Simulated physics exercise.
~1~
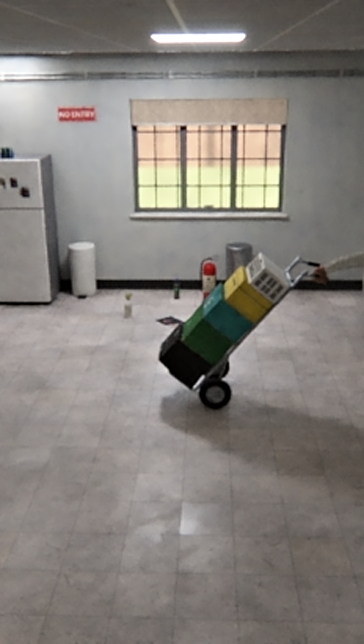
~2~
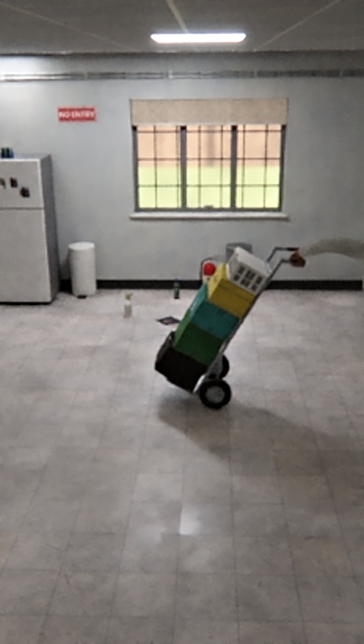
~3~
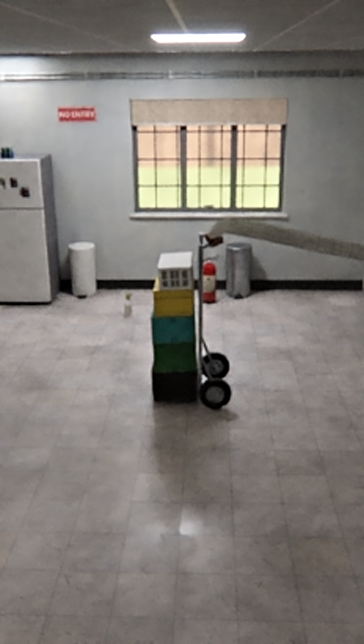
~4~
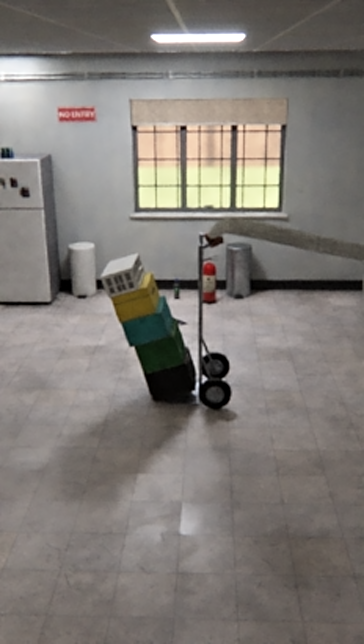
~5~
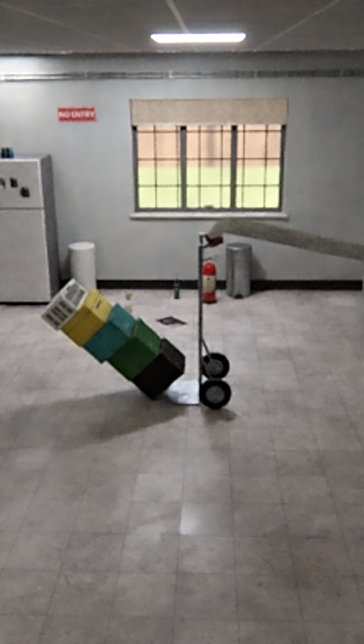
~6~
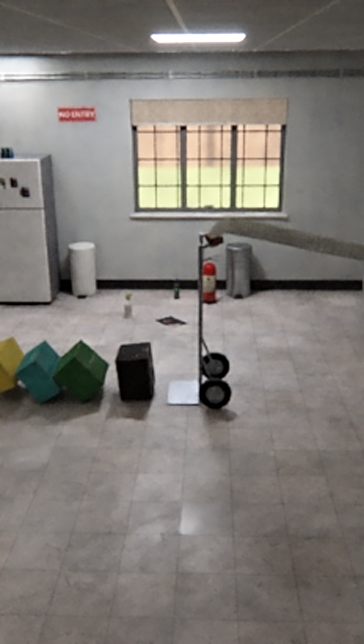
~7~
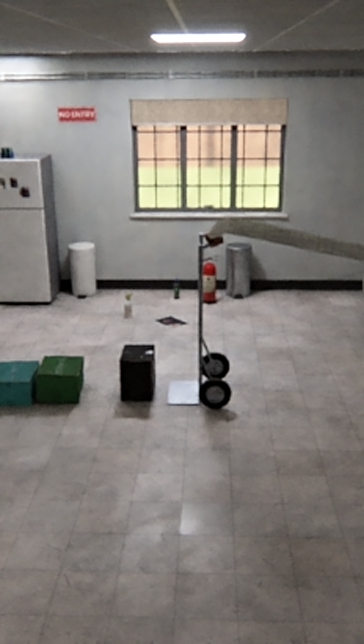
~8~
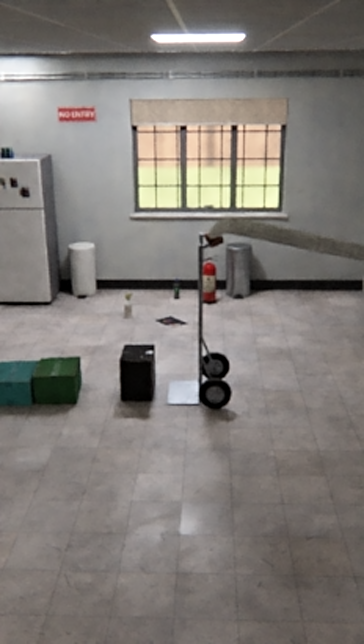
An arm reaches in from the right and holds a two-wheeled hand truck in a grey-walled room with a barred window, seen from the side by a still camera. The tilted truck carries a stack with a black box at the bottom, then green, turquoise and yellow boxes and a white crate on top. The arm swings the truck upright, and it stops abruptly. The stack keeps going, leaning left off the truck and toppling toward the floor. The boxes separate as they tumble. Finally, the black box rests just left of the empty upright truck, with the green and turquoise boxes farther left.
